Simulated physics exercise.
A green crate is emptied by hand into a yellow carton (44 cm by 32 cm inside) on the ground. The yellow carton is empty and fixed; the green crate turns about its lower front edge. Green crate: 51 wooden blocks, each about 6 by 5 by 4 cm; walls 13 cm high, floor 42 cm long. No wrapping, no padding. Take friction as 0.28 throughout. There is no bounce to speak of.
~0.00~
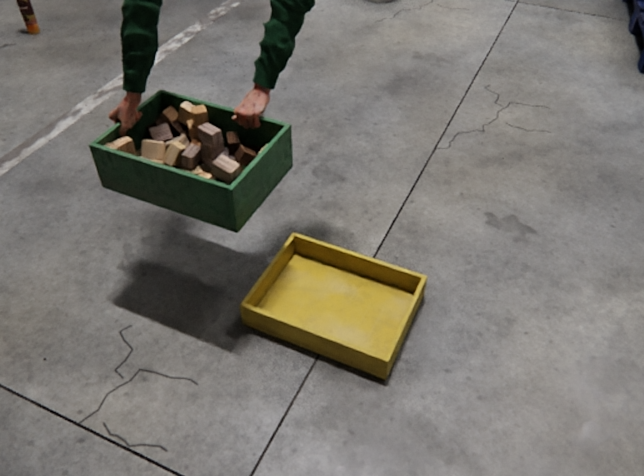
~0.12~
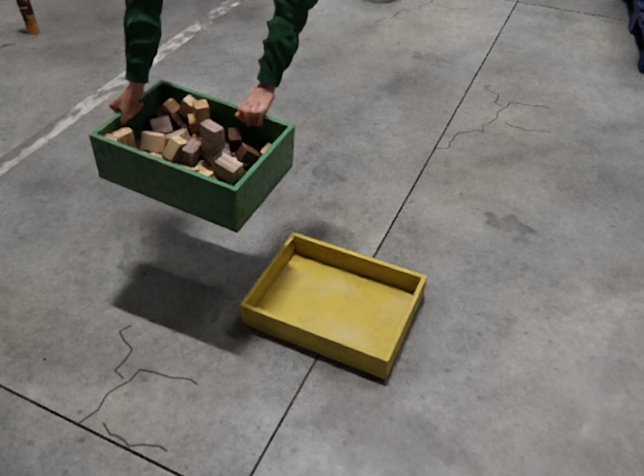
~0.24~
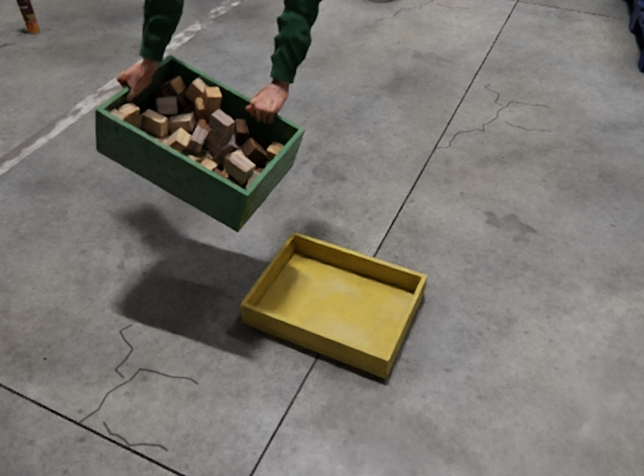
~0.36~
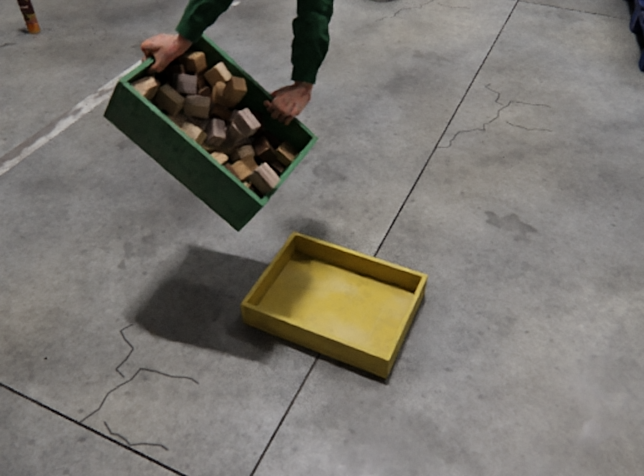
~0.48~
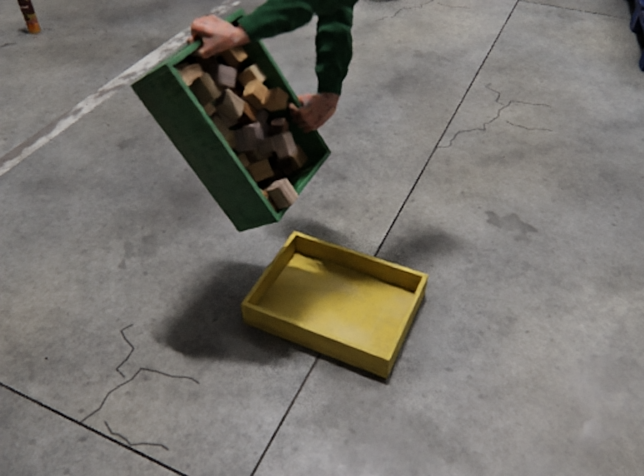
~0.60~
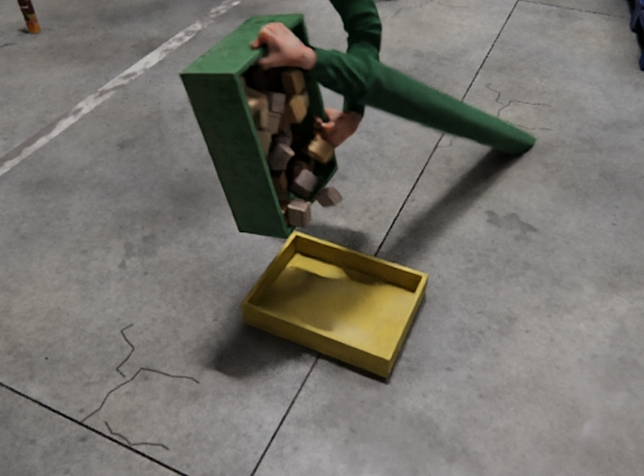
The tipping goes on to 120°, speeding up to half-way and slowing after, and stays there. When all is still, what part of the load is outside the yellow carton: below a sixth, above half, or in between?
From a sixth to a half of the wooden blocks end outside the yellow carton.
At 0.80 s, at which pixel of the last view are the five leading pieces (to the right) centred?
At about (378, 253).
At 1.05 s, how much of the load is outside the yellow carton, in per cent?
About 15 per cent.
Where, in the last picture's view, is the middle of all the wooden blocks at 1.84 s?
Near (377, 320).
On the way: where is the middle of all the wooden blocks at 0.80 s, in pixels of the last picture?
Near (316, 183).
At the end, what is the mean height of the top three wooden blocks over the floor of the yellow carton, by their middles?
About 9 cm.
After 0.80 s, tilt 107°; 35 still in the green crate, 2 in the yellow carton and 14 in the air.
After 1.05 s, tilt 120°; 6 still in the green crate, 14 in the yellow carton, 8 outside the yellow carton and 23 in the air.
After 1.39 s, tilt 120°; 35 in the yellow carton, 15 outside the yellow carton and 1 in the air.
Final count (at 1.84 s), 36 in the yellow carton and 15 outside the yellow carton. Asked share, 15 of 51, 29 per cent.
